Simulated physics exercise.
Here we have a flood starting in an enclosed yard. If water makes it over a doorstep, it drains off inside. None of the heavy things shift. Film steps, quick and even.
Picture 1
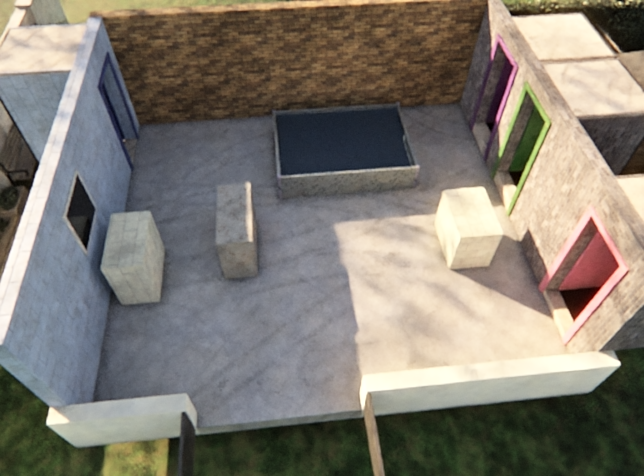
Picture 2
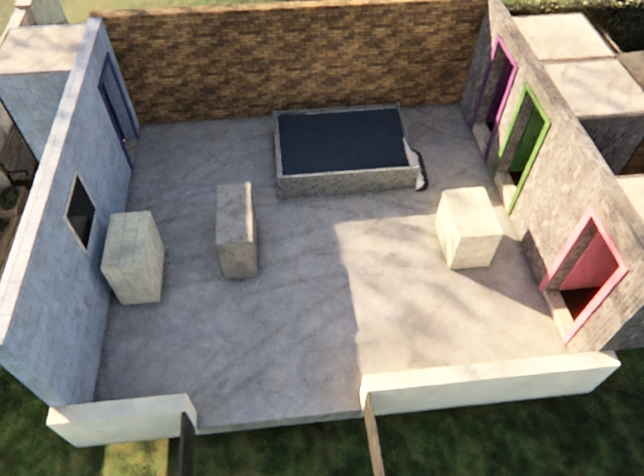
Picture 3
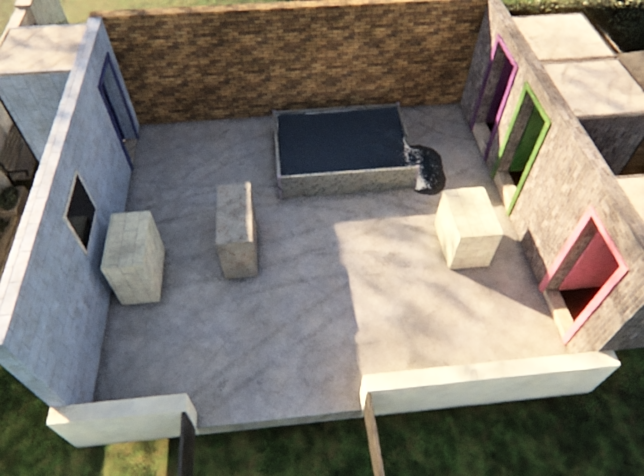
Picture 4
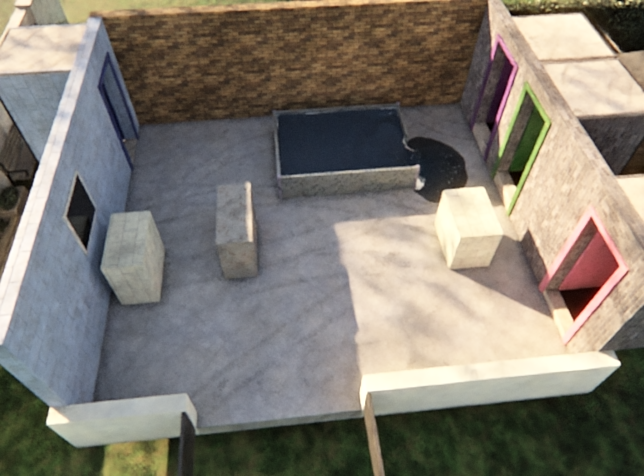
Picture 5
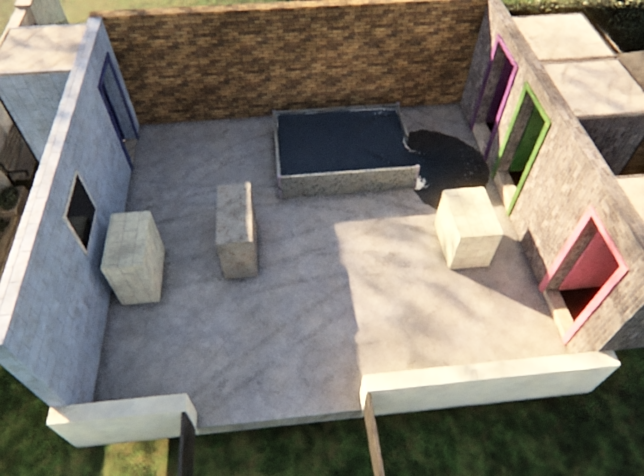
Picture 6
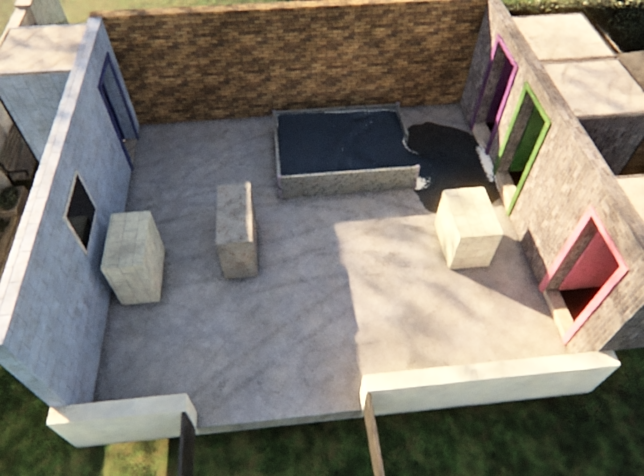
A walled yard holds a tank as dark water pours from its right side and spreads.
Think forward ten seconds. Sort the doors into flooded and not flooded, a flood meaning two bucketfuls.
Sorted: Pink door - not flooded; purple door - not flooded; blue door - flooded; green door - not flooded.
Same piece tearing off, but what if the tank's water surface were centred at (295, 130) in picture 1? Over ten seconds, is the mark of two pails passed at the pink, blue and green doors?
Pink door stays within it; blue door stays within it; green door stays within it.
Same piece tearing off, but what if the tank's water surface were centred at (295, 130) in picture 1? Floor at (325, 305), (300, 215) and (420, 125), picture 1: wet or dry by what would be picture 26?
Going through them in that order: Still bare, still bare and waterlogged.
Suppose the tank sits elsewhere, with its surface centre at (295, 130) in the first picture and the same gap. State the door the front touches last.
That would be the blue one.
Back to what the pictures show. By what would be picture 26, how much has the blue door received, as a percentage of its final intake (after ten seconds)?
Around 0 percent.
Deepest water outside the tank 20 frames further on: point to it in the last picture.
Around (576, 371).
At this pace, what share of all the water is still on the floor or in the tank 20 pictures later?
Near 100 in a hundred.
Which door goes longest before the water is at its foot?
That would be the blue one.
A moment on, water covers 10 % of the floor; the pink door not reached, the purple door wet at the sill, nothing in, the blue door not reached, the green door wet at the sill, nothing in.
Next, water covers 15 % of the floor; the pink door wet at the sill, nothing in, the purple door wet at the sill, nothing in, the blue door not reached, the green door under two buckets in.
Then, water covers 25 % of the floor; the pink door wet at the sill, nothing in, the purple door under two buckets in, the blue door not reached, the green door under two buckets in.
Later, water covers 55 % of the floor; the pink door wet at the sill, nothing in, the purple door under two buckets in, the blue door under two buckets in, the green door under two buckets in.
In the end, water covers 90 % of the floor; the pink door under two buckets in, the purple door under two buckets in, the blue door over two buckets in, the green door under two buckets in.
